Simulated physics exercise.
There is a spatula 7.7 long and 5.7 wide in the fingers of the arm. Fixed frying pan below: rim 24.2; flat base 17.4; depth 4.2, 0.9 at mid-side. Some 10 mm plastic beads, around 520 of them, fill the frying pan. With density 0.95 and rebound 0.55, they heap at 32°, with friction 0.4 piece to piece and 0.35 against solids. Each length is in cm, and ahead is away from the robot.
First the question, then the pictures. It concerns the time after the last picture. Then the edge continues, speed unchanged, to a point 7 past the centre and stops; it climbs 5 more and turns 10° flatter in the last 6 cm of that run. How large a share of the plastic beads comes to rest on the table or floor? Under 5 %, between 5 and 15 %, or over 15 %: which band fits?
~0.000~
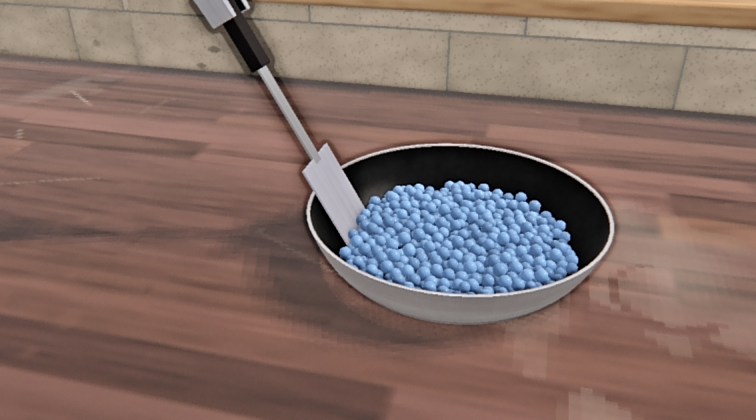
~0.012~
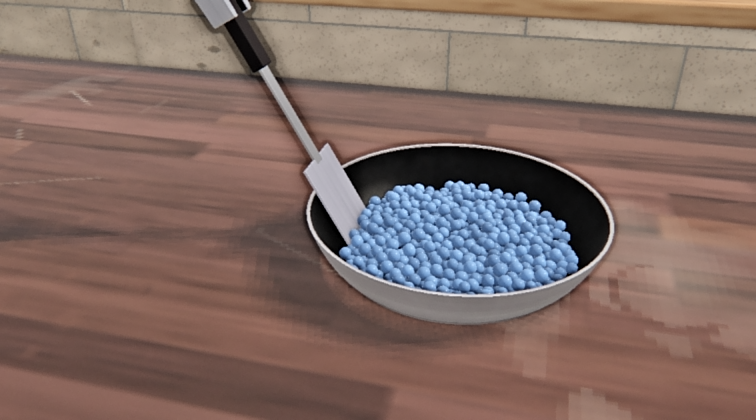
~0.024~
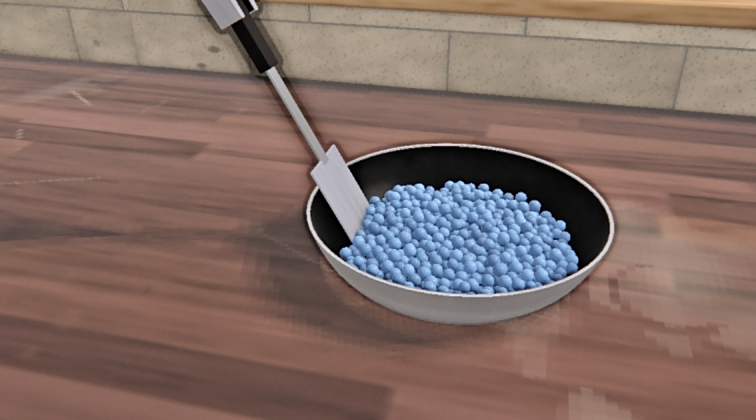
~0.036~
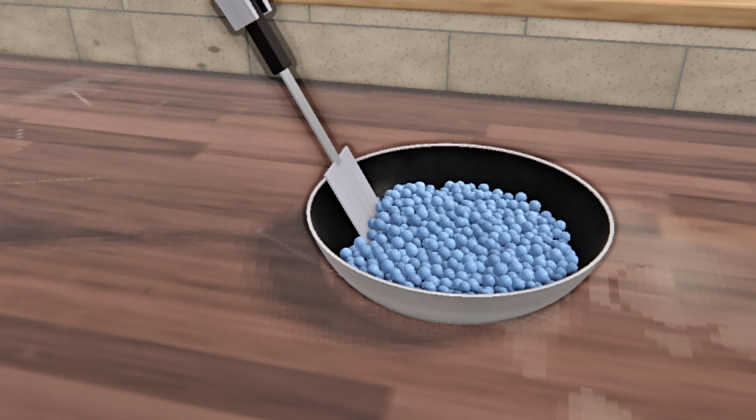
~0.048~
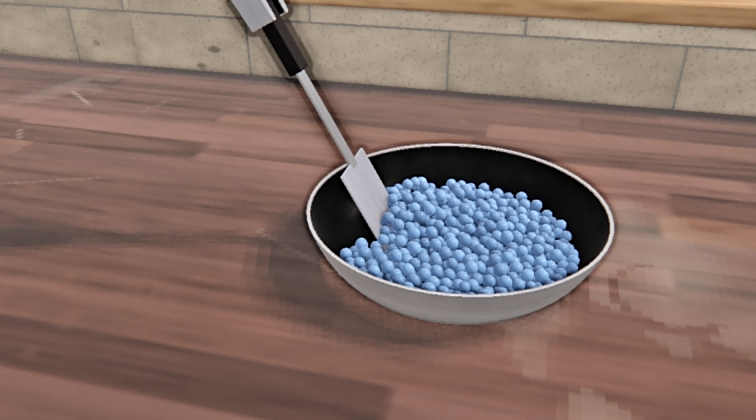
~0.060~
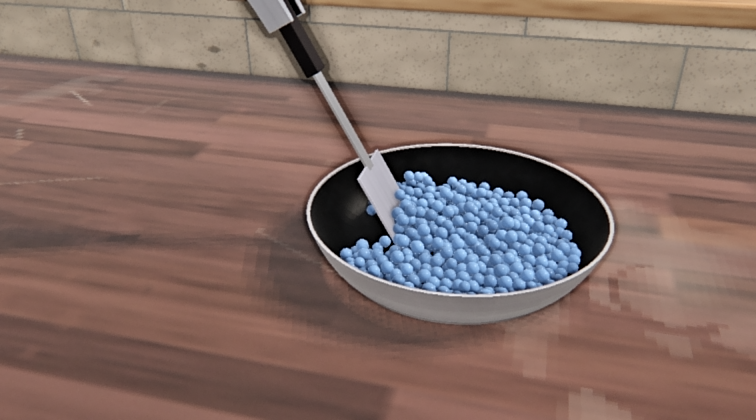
The band that fits is between 5 and 15 %.
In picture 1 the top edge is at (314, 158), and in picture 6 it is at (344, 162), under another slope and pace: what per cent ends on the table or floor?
Around 5 per cent finishes on the table or floor.
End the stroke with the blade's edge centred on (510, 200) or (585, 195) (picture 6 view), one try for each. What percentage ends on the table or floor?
Try 1: Approx. 5 %; try 2: Approx. 15 %.
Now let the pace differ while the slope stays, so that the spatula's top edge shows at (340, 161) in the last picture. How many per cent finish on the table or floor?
Share: Roughly 0 %.
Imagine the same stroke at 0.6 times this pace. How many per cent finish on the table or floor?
The share would be near 0 in a hundred.
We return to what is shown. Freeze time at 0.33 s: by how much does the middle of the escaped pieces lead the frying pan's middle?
Some 30 centimetres ahead.
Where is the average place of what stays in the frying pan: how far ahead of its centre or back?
Ahead, by around 2.5 cm.
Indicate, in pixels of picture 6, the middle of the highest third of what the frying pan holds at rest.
Somewhere around (534, 243) in the last picture.
After 0.09 s, sloping 61°, highest piece 6 above the table; 525 in the frying pan.
After 0.12 s, sloping 58°, highest piece 7 above the table; 525 in the frying pan.
After 0.33 s, sloping 51°, highest piece 4 above the table; 476 in the frying pan, 48 on the table or floor, 1 on the blade or in flight.
After 1.38 s, sloping 51°, highest piece 3 above the table; 476 in the frying pan, 49 on the table or floor.
At rest, 476 in the frying pan, 49 on the table or floor. That is 9 % on the table or floor.
